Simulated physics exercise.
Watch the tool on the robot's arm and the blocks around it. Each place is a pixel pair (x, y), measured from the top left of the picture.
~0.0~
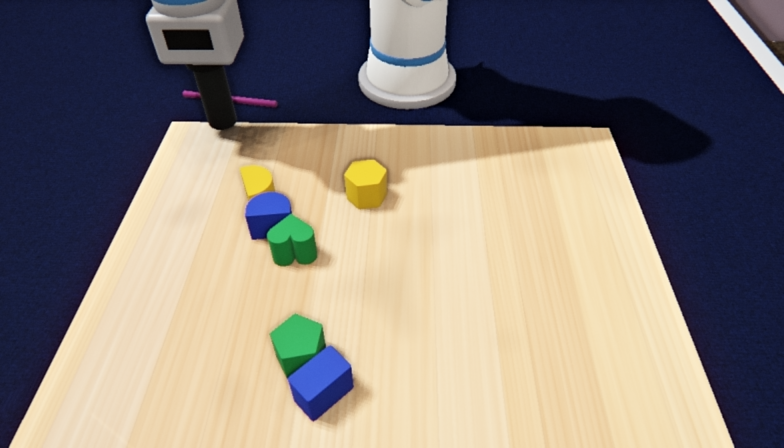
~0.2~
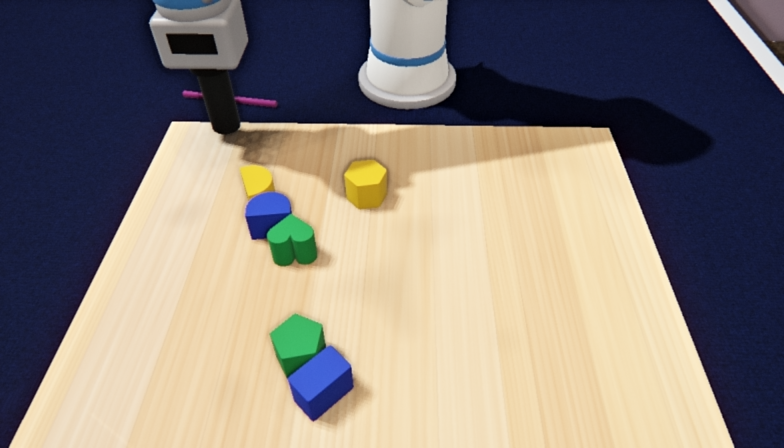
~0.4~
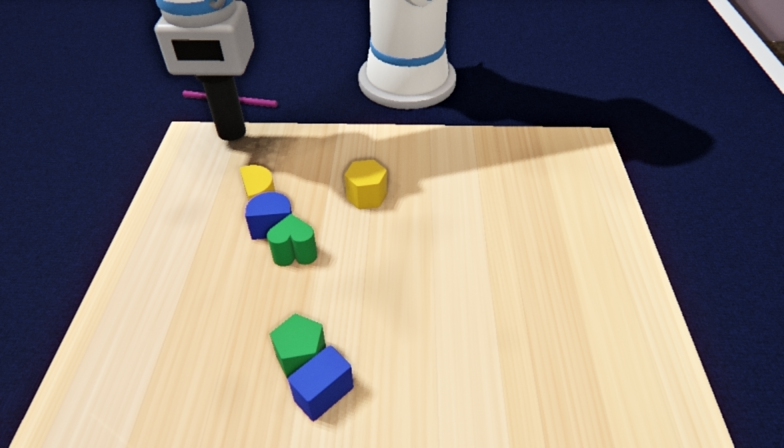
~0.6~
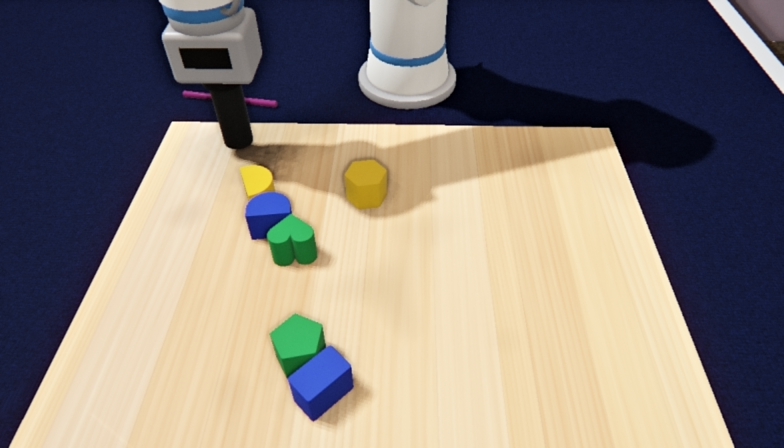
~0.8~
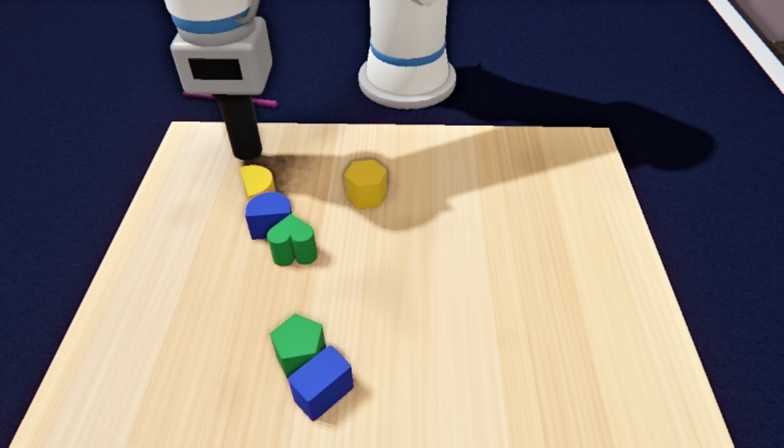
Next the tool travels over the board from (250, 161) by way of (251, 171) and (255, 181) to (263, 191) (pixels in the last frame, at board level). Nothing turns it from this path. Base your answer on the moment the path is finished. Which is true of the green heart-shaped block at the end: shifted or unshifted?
At the end of the path, the green heart-shaped block remains in its old spot.
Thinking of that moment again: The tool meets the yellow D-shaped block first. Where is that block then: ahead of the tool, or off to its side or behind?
I believe the yellow D-shaped block keeps its place ahead of the tool.
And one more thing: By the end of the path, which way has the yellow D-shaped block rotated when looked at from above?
From the top, the block rotates clockwise.
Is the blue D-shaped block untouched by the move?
No.
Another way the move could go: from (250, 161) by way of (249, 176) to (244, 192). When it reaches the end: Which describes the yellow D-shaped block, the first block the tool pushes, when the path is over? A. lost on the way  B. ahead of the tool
The correct letter is B.
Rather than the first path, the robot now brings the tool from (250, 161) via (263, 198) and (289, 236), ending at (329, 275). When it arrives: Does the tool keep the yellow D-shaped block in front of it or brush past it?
Expect to find it next to or behind the tool.
On the path given first. Halfway along, tool (250, 167); nothing pushed yet.
At the end, tool (261, 181); yellow D-shaped block (256, 193), turned 25° clockwise; blue D-shaped block (271, 216), turned 40° anticlockwise; green heart-shaped block not moved.
